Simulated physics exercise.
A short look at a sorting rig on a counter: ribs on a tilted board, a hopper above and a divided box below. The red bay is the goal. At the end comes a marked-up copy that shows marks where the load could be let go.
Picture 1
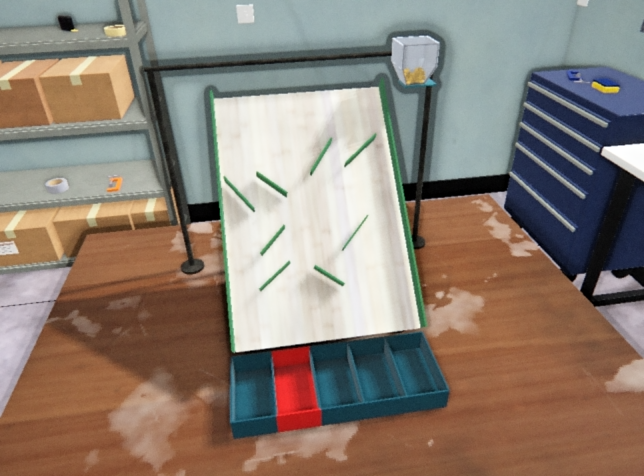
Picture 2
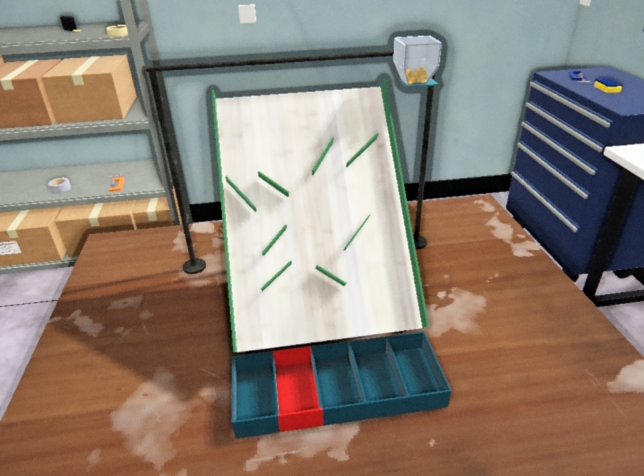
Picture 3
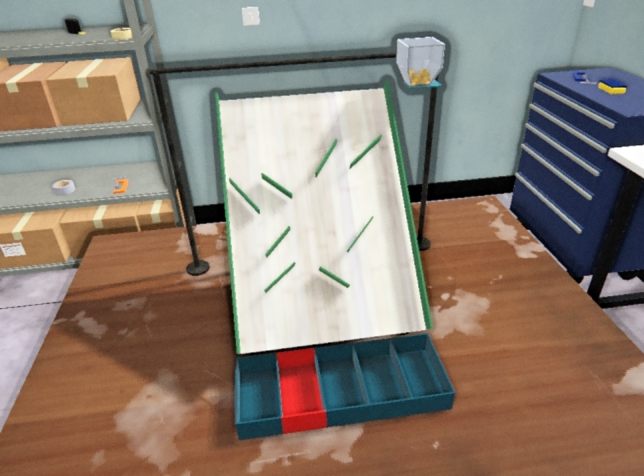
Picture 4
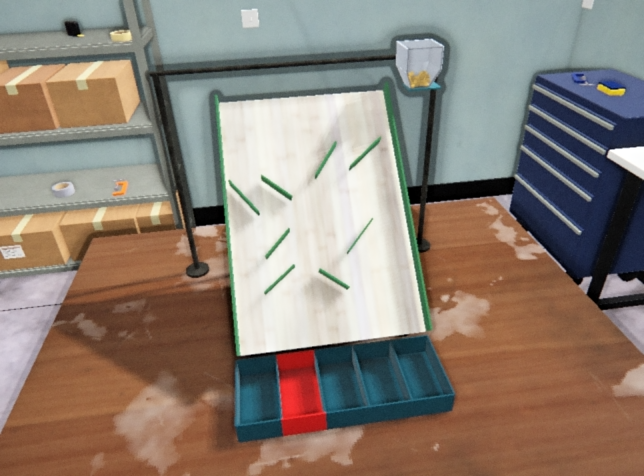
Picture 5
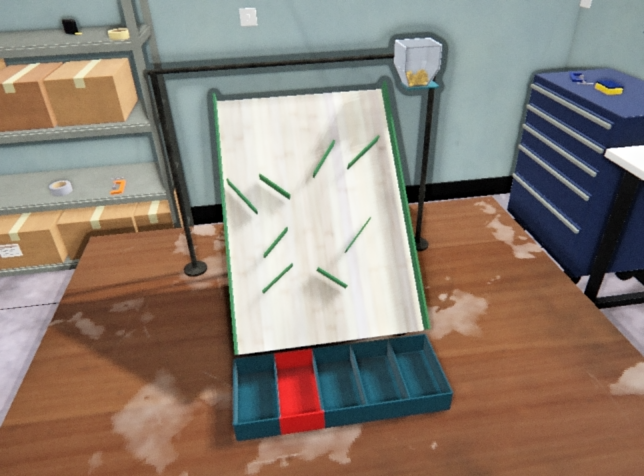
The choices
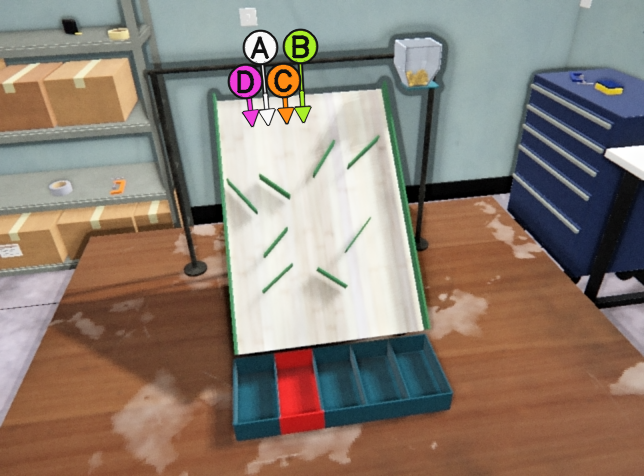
A tilted pale board with green edges stands on a worn wooden counter in a workshop, seen from the front and slightly above. Short green ribs dot its face, a clear hopper of yellowish puffed balls sits at the upper right, and below lies a teal box of five bays, the second from left red. Nothing on the rig moves; only the camera drifts very slightly.
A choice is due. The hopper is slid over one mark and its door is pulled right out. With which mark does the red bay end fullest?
The answer is mark B.
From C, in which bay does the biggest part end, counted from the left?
The fifth.
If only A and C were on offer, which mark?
Mark C.
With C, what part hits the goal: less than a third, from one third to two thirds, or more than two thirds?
Mark C gives less than a third.
On the marked copy, mark A meets the board at (267, 119); mark B meets the board at (303, 116); mark C meets the board at (286, 117); mark D meets the board at (251, 120).
Choosing A, only a few in the red bay, all but a few in other bays.
Choosing B, close to half in the red bay, close to a third in other bays, a small share outside the box.
Choosing C, close to a quarter in the red bay, the bulk in other bays.
Choosing D, none at all in the red bay, the whole lot in other bays.
